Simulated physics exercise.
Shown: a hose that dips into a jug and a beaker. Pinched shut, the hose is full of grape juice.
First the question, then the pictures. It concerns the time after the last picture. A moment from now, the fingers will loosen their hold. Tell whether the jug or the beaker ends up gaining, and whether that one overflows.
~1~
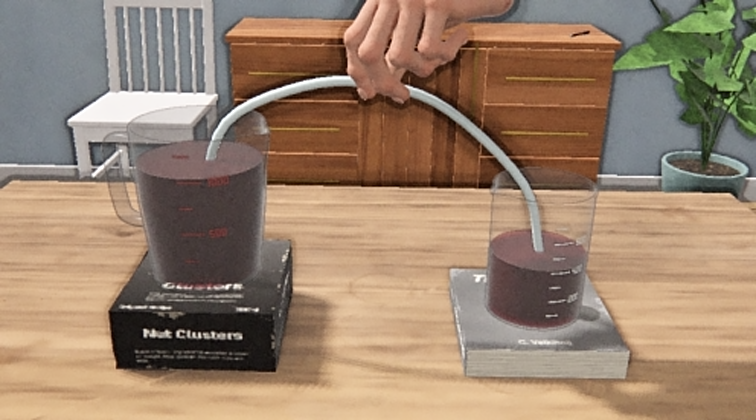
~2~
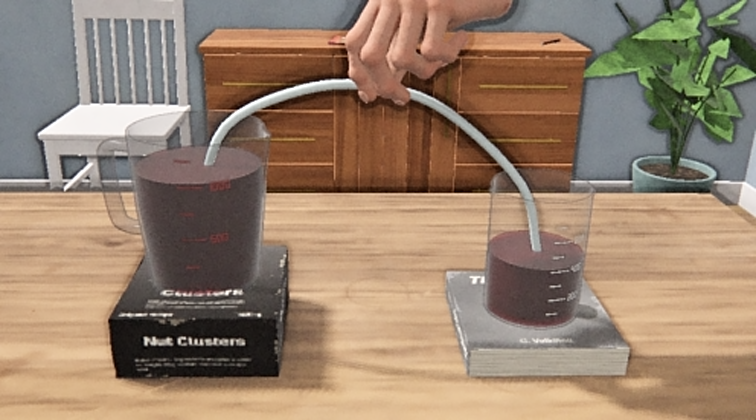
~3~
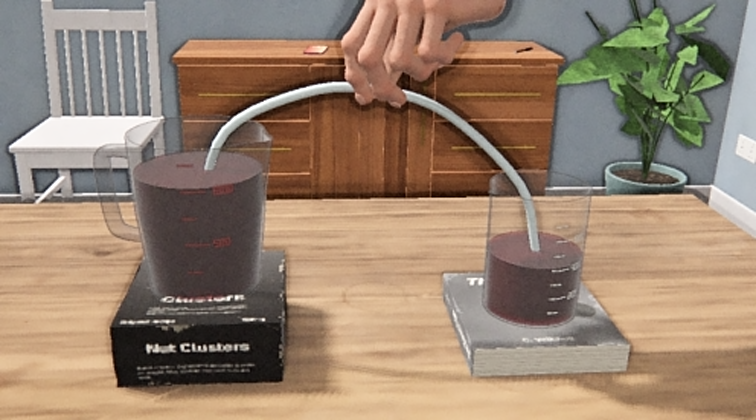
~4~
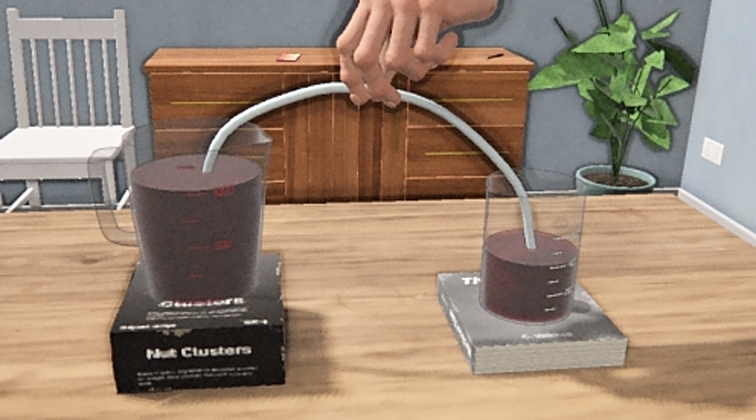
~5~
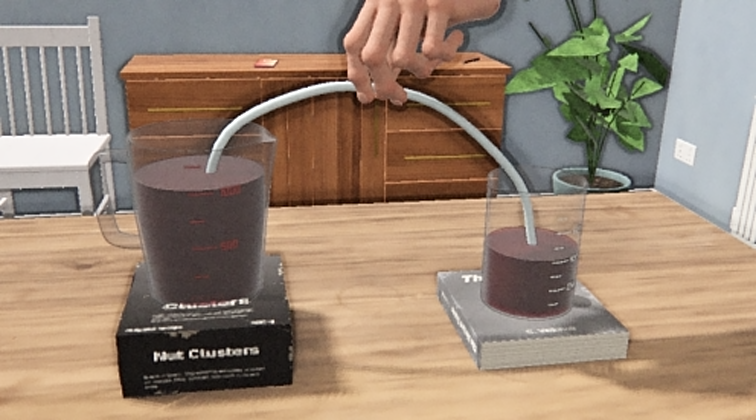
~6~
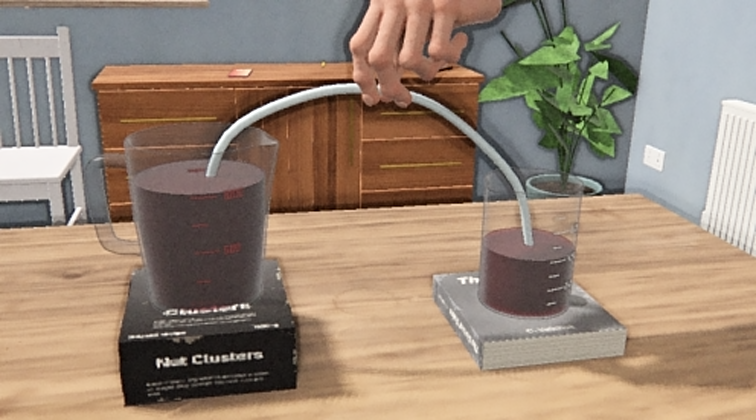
It flows - rightward, one that fills - holds it all.
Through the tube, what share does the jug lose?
Result: Approximately 35 per cent.
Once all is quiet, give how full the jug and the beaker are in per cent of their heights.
Taking them in turn, that's 50 and then 90 per cent.
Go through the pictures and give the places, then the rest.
The first frame shows nothing flows; jug (203, 196) about three quarters full, up on the packet; beaker (538, 246) about half full, up on the book.
The second frame shows fingers on the hose; jug about three quarters full, surface at (199, 165); beaker about half full, surface at (536, 250).
The third frame shows still shut; jug (201, 207) about three quarters full; beaker (535, 245) about half full.
In the fourth frame, the hose is pinched; jug about three quarters full, surface at (197, 172); beaker about half full, surface at (530, 248).
The fifth frame shows nothing flows; jug (203, 211) about three quarters full, up on the packet; beaker (532, 239) about half full, up on the book.
The sixth frame shows fingers on the hose; jug about three quarters full, surface at (200, 176); beaker about half full, surface at (528, 244).
Next, the jug is about two thirds full; the beaker is about two thirds full.
After that, the jug is about half full; the beaker is about three quarters full.
Finally, the jug is about half full; the beaker is nearly full; the two surfaces are level.
